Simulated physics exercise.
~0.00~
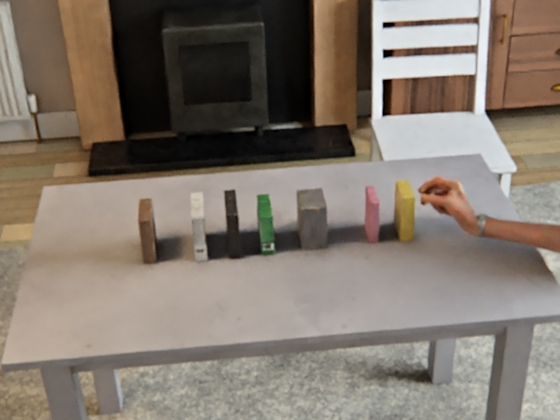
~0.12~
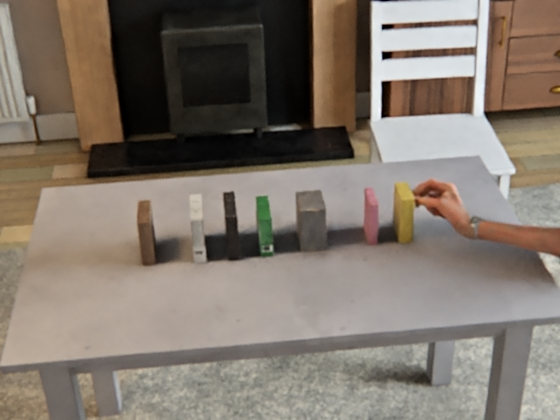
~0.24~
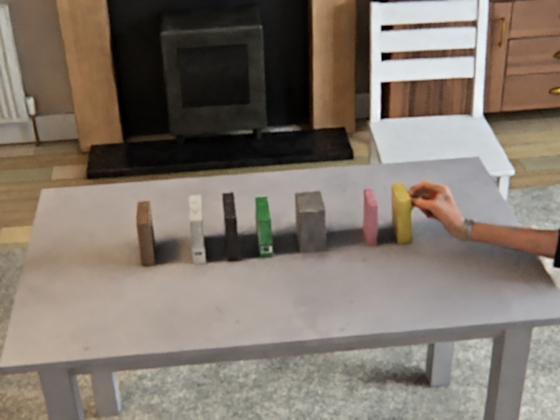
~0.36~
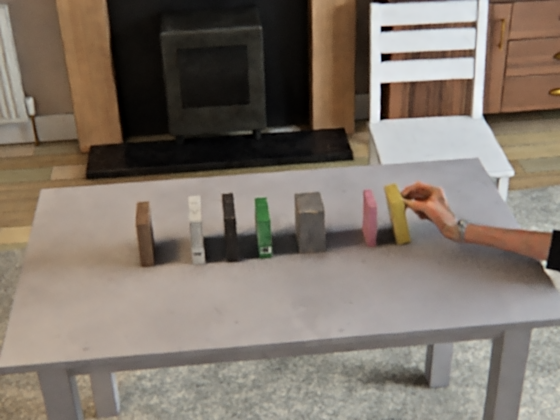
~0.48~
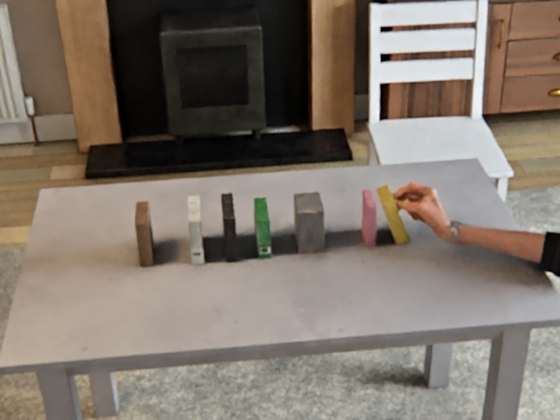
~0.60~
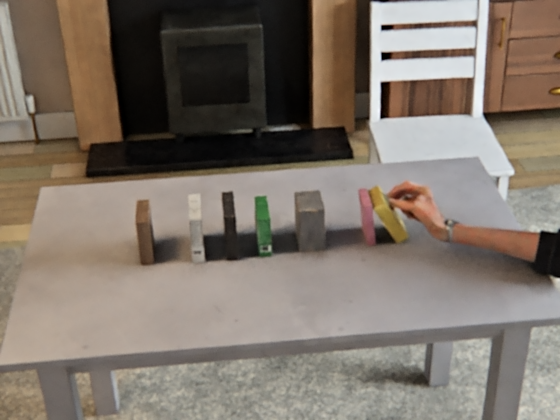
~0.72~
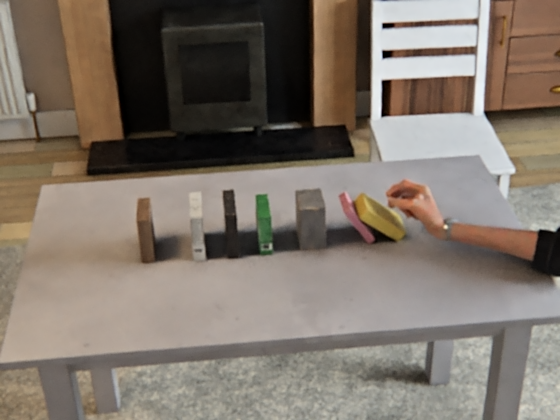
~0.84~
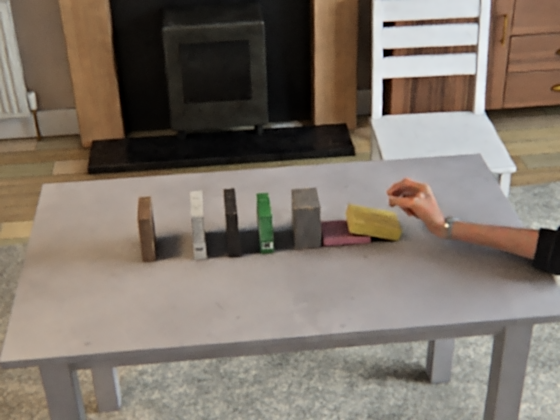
In a living room, seven blocks and packets stand upright in a spaced row on a grey table, in front of a dark stove and a white chair. A hand reaches in from the right and touches the yellow board at the near end. It tips the board gently left until it leans against the pink one beside it. The pink board starts to lean too, and both go over as the hand stays close. The pink board ends flat by the grey block, with the yellow one resting partly over it, while the others stay standing.
